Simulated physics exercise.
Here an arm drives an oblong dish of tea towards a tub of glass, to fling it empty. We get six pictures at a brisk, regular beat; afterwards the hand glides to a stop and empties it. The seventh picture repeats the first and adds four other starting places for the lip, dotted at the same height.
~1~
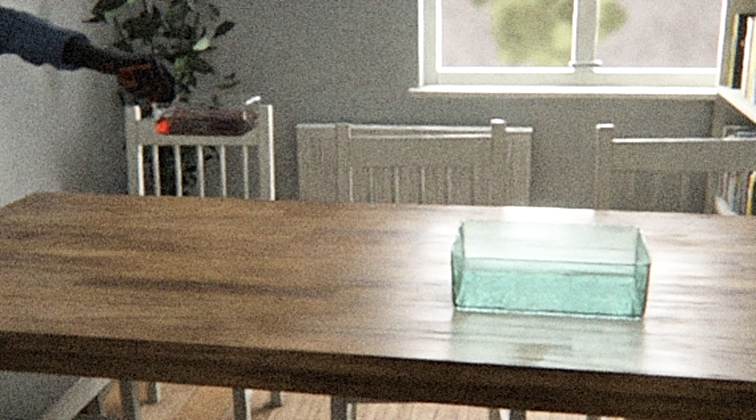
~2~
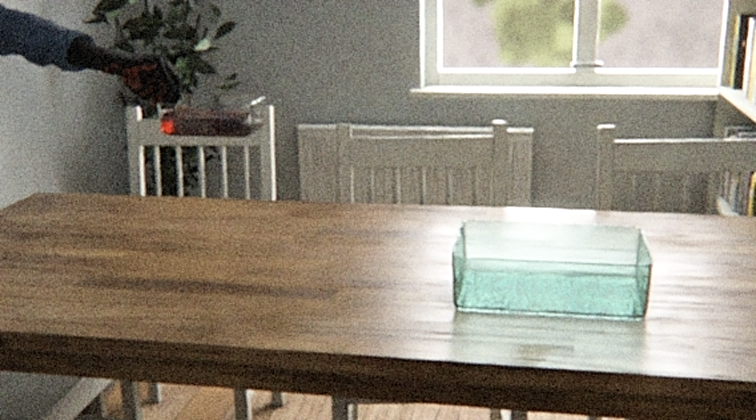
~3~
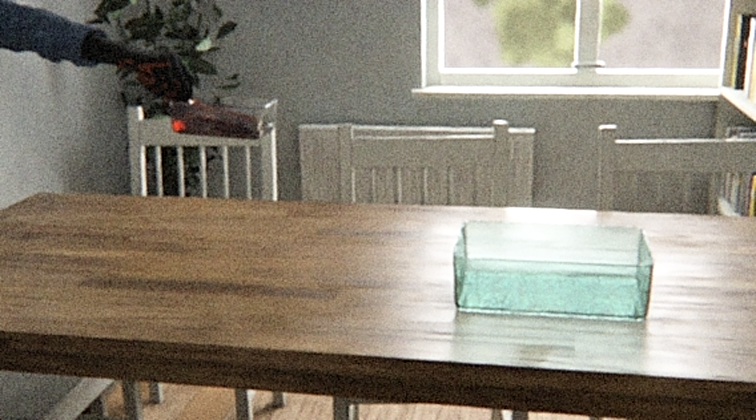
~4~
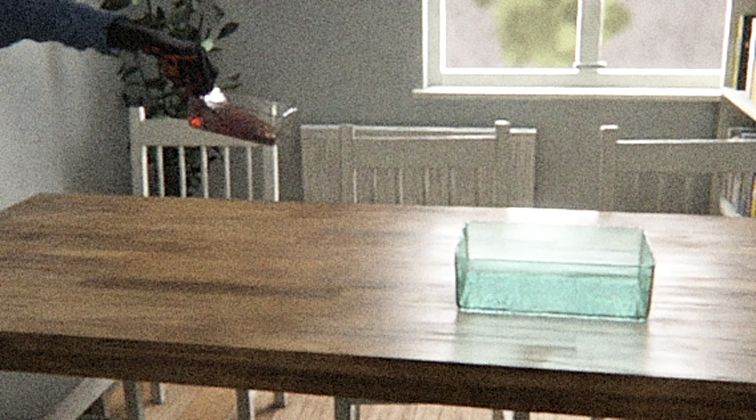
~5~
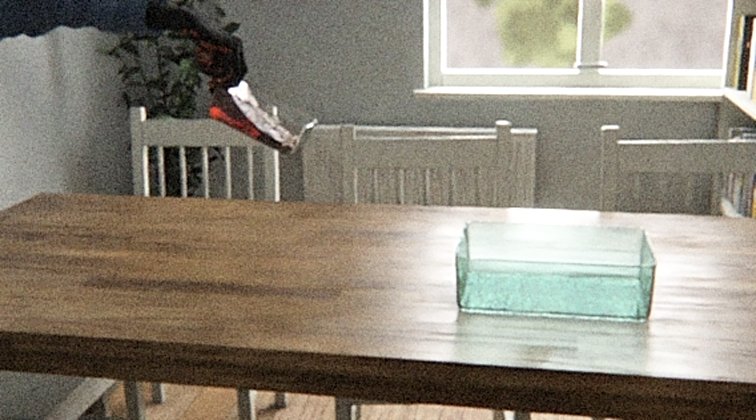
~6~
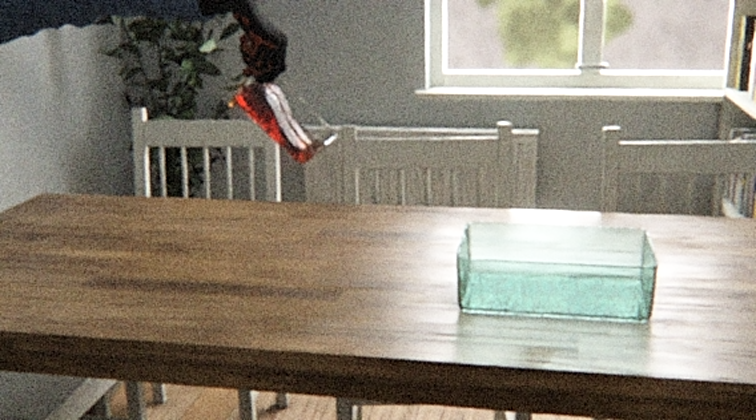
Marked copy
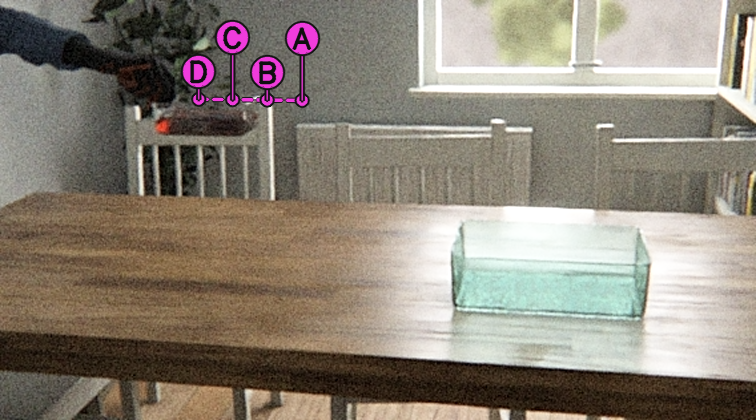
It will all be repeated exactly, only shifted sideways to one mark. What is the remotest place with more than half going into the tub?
Choose A.
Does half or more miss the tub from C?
Yes, that goes wrong.
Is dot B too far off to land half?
Yes, it does.
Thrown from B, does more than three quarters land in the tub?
No, it does not.
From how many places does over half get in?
One of them.
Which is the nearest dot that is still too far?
It is B.
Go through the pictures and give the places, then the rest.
Upright, lip at (251, 99); tub from (452, 307) to (646, 318); nothing has left yet, in the first picture.
Upright, lip at (256, 100); nothing has left yet, in the second picture.
Tipped about 3°, lip at (269, 103); nothing has left yet, in the third picture.
Tipped about 12°, lip at (288, 111); tea is over the rim, down to (208, 92), in the fourth picture.
Tipped about 26°, lip at (310, 124); tea is over the rim, down to (220, 90), in the fifth picture.
Tipped about 44°, lip at (330, 139); tea is over the rim, down to (238, 102), in the sixth picture.
In magenta, A at (302, 100); B at (267, 100); C at (232, 99); D at (198, 99).
Choosing A, about 66 % lands in the tub, 27 % falls short and 8 % goes beside or beyond.
Choosing B, about 37 % lands in the tub, 57 % falls short and 7 % goes beside or beyond.
Choosing C, about 13 % lands in the tub, 83 % falls short and 4 % goes beside or beyond.
Choosing D, about 0 % lands in the tub, 98 % falls short.
